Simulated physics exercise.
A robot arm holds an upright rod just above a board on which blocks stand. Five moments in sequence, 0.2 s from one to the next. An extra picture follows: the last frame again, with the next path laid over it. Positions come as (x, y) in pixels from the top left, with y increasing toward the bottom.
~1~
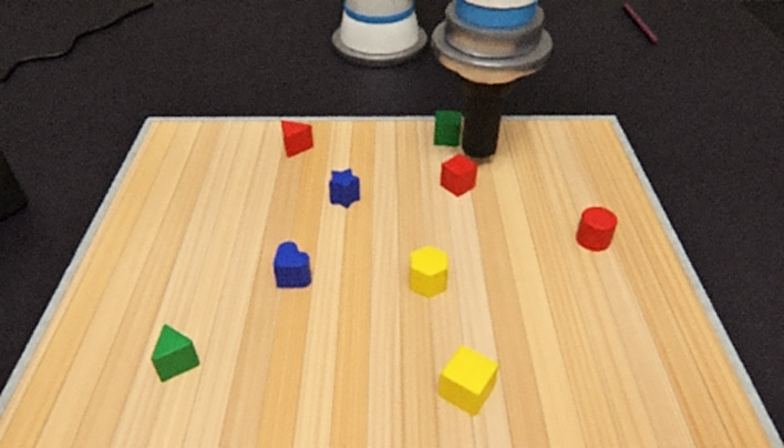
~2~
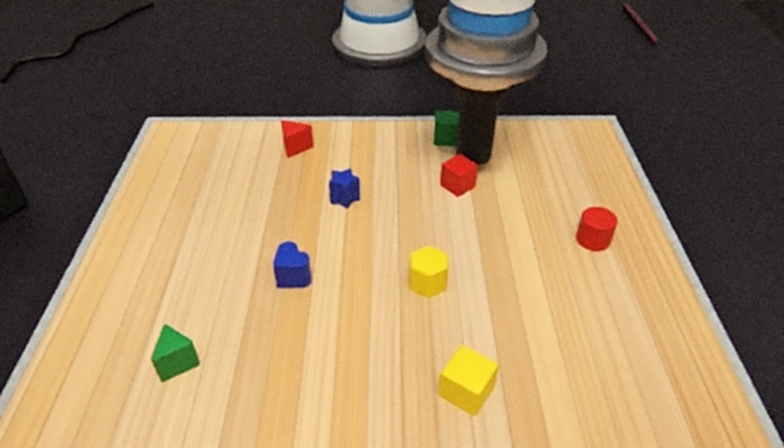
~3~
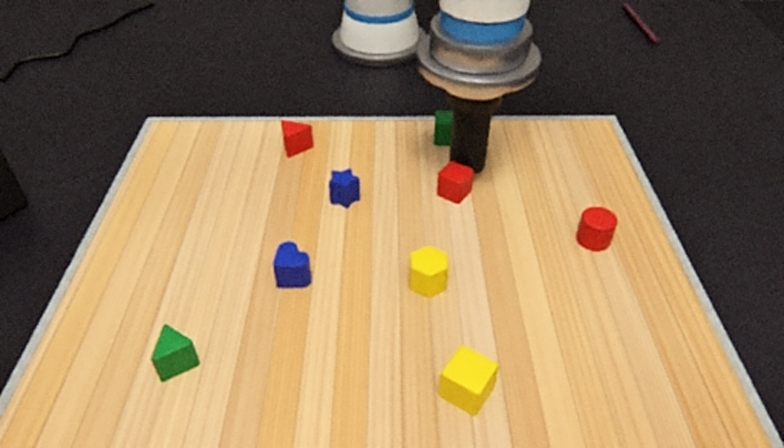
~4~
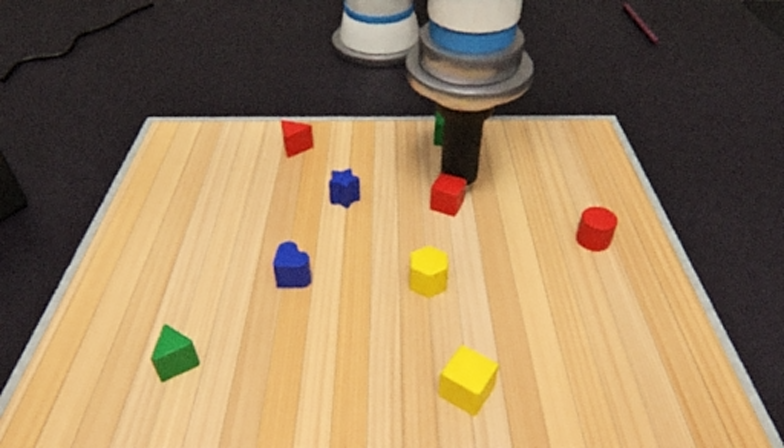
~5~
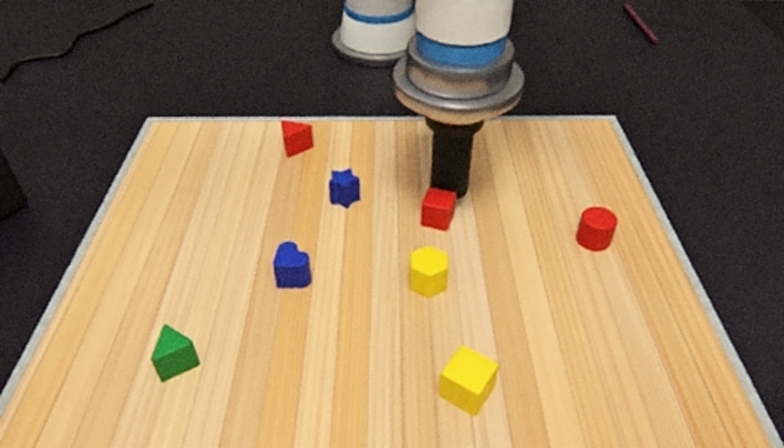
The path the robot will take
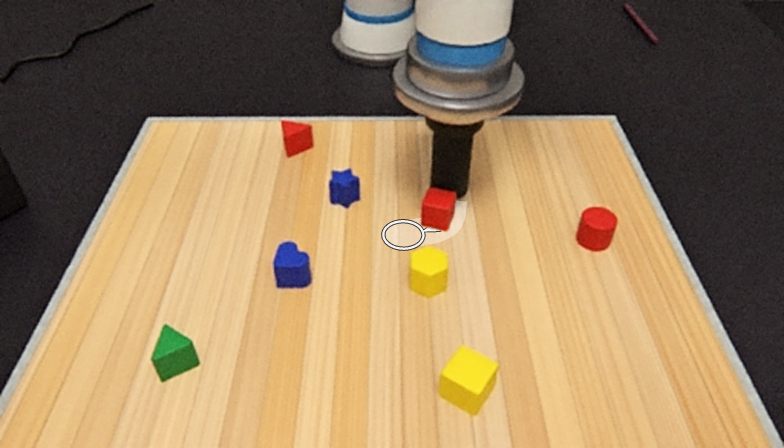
A light wooden board lies on a black surface, seen from above and in front by a still camera. Red, blue, green and yellow blocks are scattered across it, with a yellow hexagonal block near the middle and a robot arm's dark rod at the far edge. The rod moves nearer and slightly left, then pushes the red square block a short way toward the yellow hexagonal one.
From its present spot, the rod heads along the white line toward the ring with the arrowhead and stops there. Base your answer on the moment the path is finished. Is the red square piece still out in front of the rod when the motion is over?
The answer is no.
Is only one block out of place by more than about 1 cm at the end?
I'd say yes.
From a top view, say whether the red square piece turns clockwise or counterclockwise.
Viewed from overhead, the red square piece winds up turned anticlockwise.
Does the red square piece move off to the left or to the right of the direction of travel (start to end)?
Seen from start to end, it moves left.
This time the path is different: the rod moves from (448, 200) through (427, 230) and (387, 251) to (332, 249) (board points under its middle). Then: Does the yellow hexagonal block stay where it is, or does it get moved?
In the end it has been moved.
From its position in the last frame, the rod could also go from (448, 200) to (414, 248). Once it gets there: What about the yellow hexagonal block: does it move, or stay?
That block slides.
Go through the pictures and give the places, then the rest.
Tip of the rod at (479, 148), middles of tops, yellow hexagonal block at (429, 260), red square piece at (460, 164), in the first picture.
Rod at (474, 155), nothing pushed, in the second picture.
Rod at (467, 164), red square piece at (456, 171), in the third picture.
Rod at (459, 175), red square piece at (449, 183), in the fourth picture.
Rod at (449, 189), yellow hexagonal block at (429, 260), red square piece at (439, 197), in the fifth picture.
The line goes from (448, 200) through (445, 217) and (430, 230) to (403, 235).
What follows on the original path. Halfway along, rod at (441, 213); red square piece at (427, 223), turned 10° clockwise.
At the end, rod at (404, 223); yellow hexagonal block unmoved; red square piece at (412, 236), turned 30° anticlockwise.
